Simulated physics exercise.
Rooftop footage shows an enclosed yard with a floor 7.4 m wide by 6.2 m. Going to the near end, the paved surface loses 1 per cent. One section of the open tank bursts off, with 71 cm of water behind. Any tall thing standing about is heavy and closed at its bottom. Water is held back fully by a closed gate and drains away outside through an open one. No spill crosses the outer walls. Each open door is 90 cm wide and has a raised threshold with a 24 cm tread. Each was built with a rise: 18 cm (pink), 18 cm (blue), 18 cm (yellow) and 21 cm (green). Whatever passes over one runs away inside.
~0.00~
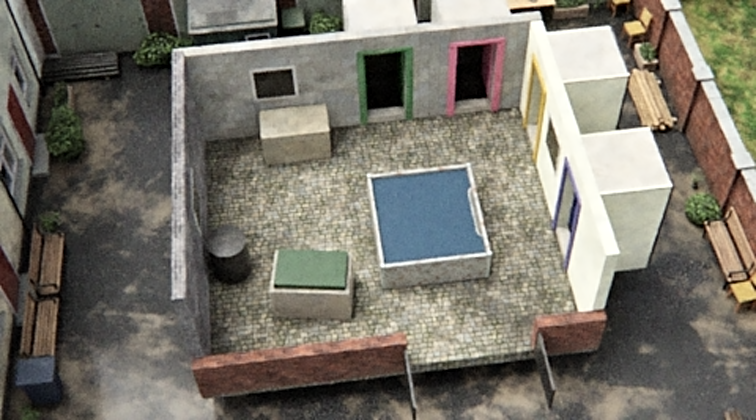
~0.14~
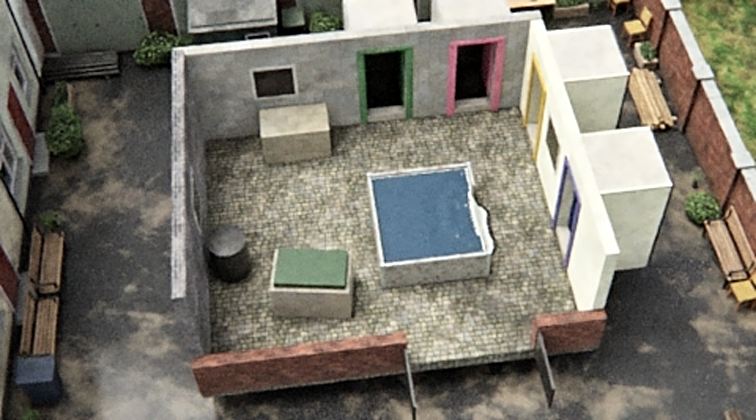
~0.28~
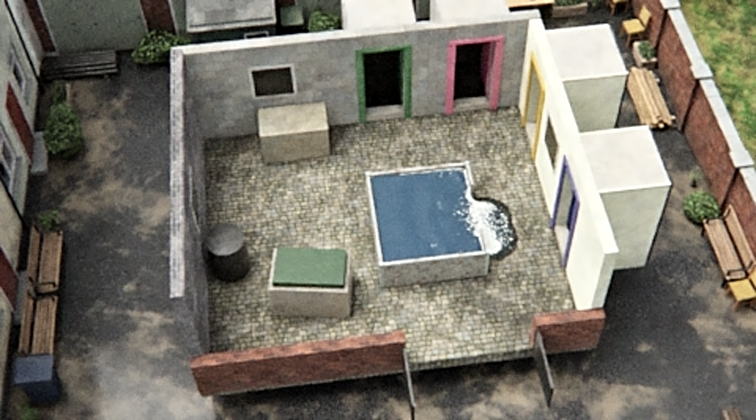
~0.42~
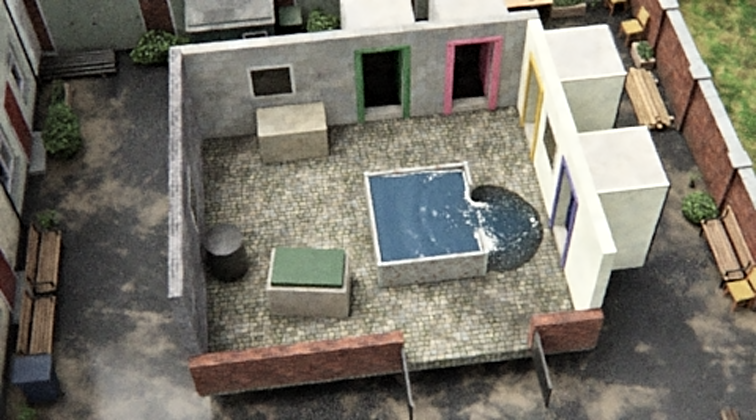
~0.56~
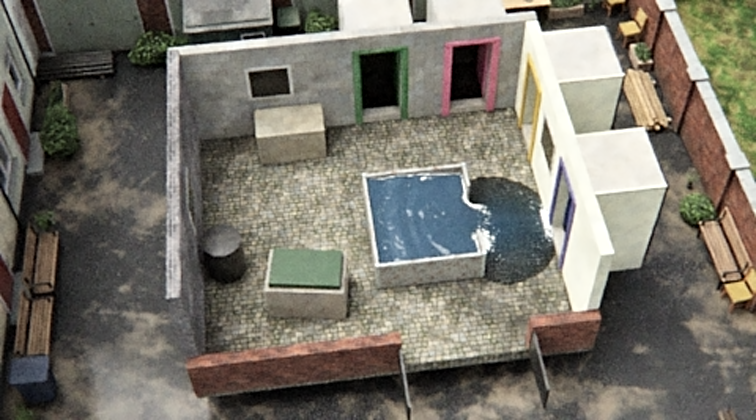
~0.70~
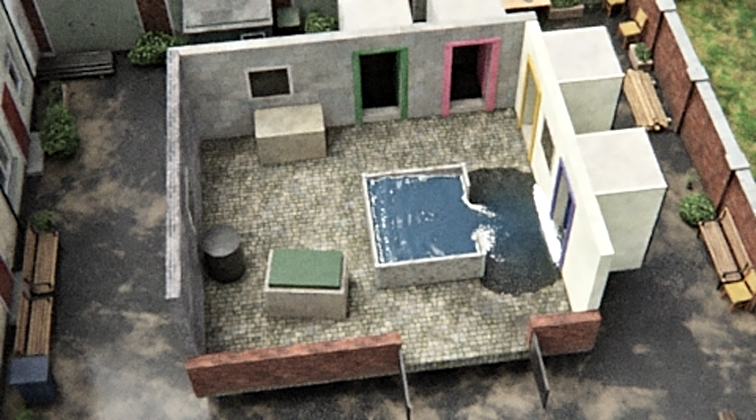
In the video, water in an open tank inside a walled yard breaks out through a gap in the tank's right side, foaming onto the paved floor and spreading in a dark, rounded pool toward the right-hand wall.
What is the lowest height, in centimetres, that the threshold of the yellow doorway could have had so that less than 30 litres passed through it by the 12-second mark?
About 7.5 cm.
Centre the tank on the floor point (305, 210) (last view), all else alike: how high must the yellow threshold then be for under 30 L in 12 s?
Close to 19 cm would do it.
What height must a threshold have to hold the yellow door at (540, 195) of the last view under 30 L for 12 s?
Around 32 cm would do it.
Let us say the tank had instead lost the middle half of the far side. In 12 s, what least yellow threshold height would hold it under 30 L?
Then it needs around 15 cm.
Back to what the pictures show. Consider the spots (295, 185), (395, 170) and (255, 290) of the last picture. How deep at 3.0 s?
Close to 0, 0 and 0 cm deep.
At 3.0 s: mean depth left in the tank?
Near 34 cm, averaged.
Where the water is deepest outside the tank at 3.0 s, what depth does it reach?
Max depth: Around 34 cm.
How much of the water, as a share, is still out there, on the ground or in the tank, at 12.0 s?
What remains is some 78 per cent of the water.
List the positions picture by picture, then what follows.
In the first picture, still water, 71 cm deep, in the open tank at (427, 216); the yellow door at (535, 113) is dry.
In the second picture, the gap is at (476, 223), the front 0.3 m out at (494, 245); the back of the open tank holds 71 cm.
In the third picture, the gap is at (474, 223), the front 0.8 m out at (514, 237); the back of the open tank holds 71 cm.
In the fourth picture, the front is at (540, 234), 1.4 m from the gap at (473, 223); 2.2 m2 of floor is wet, 71 cm left at the back.
In the fifth picture, the gap is at (471, 224), the front 1.7 m out at (555, 247); the back of the open tank holds 68 cm.
In the sixth picture, the gap is at (470, 224), the front 1.8 m out at (564, 249); the back of the open tank holds 61 cm; 0.9 m in a straight line remain to the yellow door at (530, 113).
After 1.4 s water covers 15 % of the floor, deepest (45 cm) near (538, 219); 10 cm at the yellow door, 0 litres in over its 18 cm threshold.
After 3.0 s water covers 35 % of the floor, deepest (34 cm) near (577, 325); 10 cm at the yellow door, 0 litres in over its 18 cm threshold.
After 12.0 s water covers 95 % of the floor, deepest (12 cm) near (207, 378); 7 cm at the yellow door, 0 litres in over its 18 cm threshold.
At the yellow door as built, the water arrived by 1.2 s and peaked near 12 cm at 1.8 s.
Run again over the same 12 s with other heights there, 47 litres in over 6 cm, 12 litres over 9.5 cm. The limit of 30 litres is kept from about 7.5 cm up.
